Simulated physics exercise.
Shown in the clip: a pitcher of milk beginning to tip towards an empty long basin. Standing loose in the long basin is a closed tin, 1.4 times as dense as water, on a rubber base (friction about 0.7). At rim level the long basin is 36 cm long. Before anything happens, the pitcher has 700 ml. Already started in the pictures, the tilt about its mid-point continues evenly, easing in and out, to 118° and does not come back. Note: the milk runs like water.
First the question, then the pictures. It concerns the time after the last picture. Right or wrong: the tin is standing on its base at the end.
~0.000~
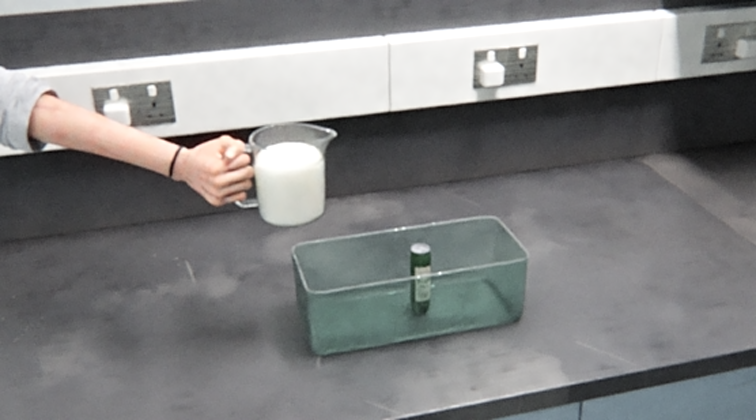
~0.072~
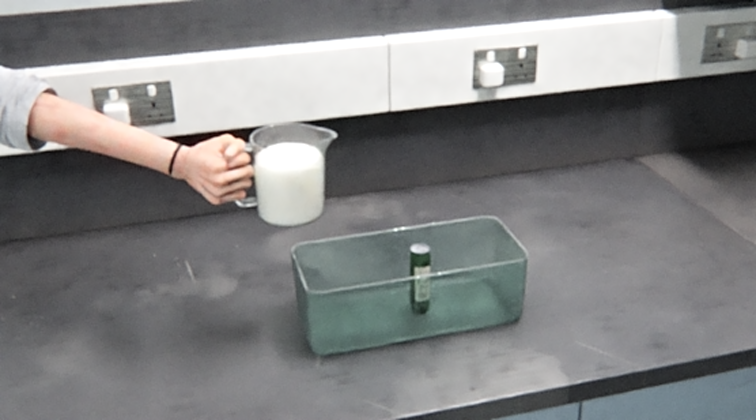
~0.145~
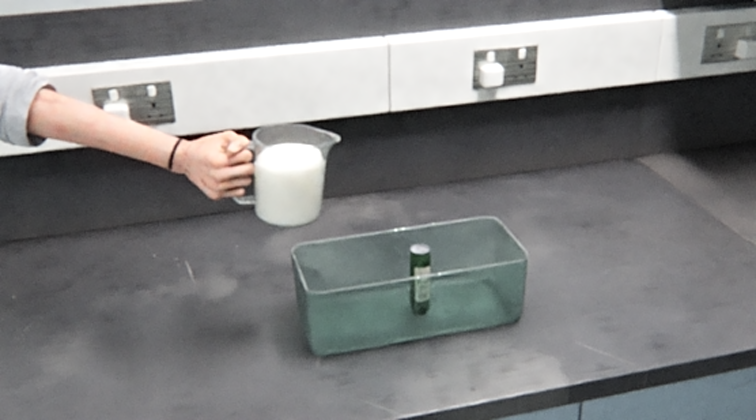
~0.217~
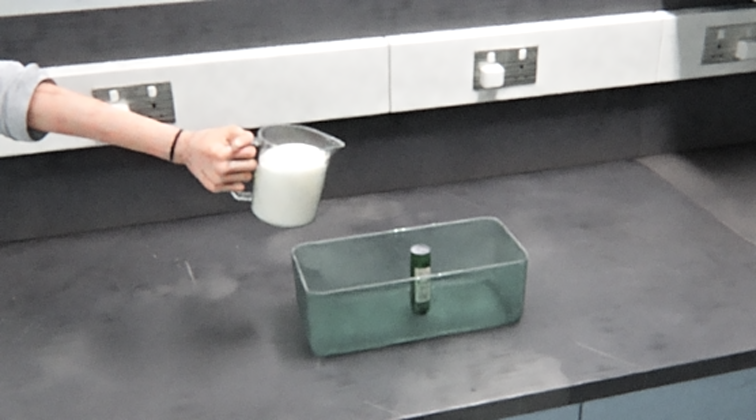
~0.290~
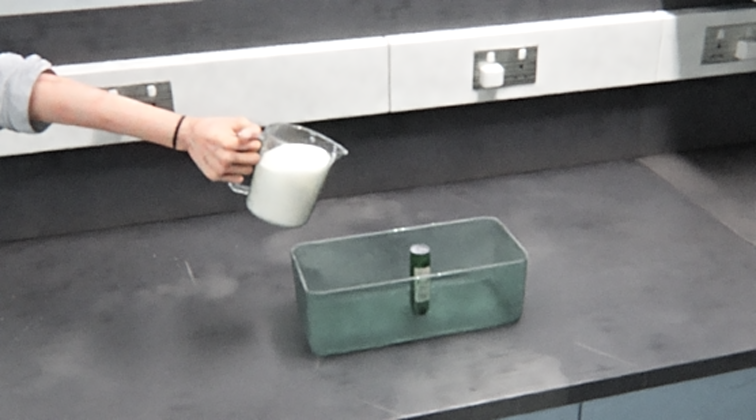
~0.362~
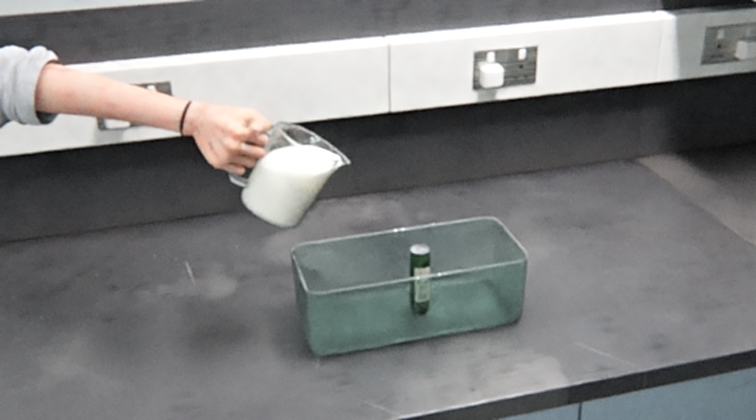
Right, it is standing.
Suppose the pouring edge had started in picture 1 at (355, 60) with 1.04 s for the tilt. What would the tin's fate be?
Then the tin comes down.
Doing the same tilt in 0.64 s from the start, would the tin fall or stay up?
Result: Tin upright.
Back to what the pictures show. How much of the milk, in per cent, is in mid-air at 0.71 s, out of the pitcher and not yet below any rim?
It comes to about 26 percent.
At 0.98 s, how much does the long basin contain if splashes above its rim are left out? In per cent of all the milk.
Close to 78 in a hundred.
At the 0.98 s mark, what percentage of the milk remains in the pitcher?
8 %.
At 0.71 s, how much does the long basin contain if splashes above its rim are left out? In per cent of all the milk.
I'd put it near 14 percent.
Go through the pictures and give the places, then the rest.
It leans 0°; its right rim is at (336, 133); the milk meets the walls at (254, 159) and (320, 151); the long basin's rim runs from (299, 270) to (513, 237); the tin's top is at (421, 251), in the first picture.
It leans 1°; its right rim is at (337, 134); the milk meets the walls at (254, 159) and (321, 151), in the second picture.
It leans 6°; its right rim is at (339, 137); the milk meets the walls at (255, 159) and (322, 151), in the third picture.
It leans 12°; its right rim is at (343, 143); the milk meets the walls at (257, 161) and (326, 153), in the fourth picture.
It leans 21°; its right rim is at (347, 151); the milk meets the walls at (257, 164) and (331, 153), in the fifth picture.
It leans 32°; its right rim is at (350, 161); the milk meets the walls at (253, 172) and (340, 156), in the sixth picture.
Then, 0.71 s in, the tilt is 92° and 60 per cent is still to pour; the tin stands where it began.
Then, 0.98 s in, the tilt is 117° and 8 per cent is still to pour; the tin stands where it began.
Then, 1.25 s in, the tilt is 118° and 0 per cent is still to pour; the tin stands where it began.
Then, 1.54 s in, the tilt is 118° and 0 per cent is still to pour; the tin stands where it began.
Finally, the tin stands where it began.
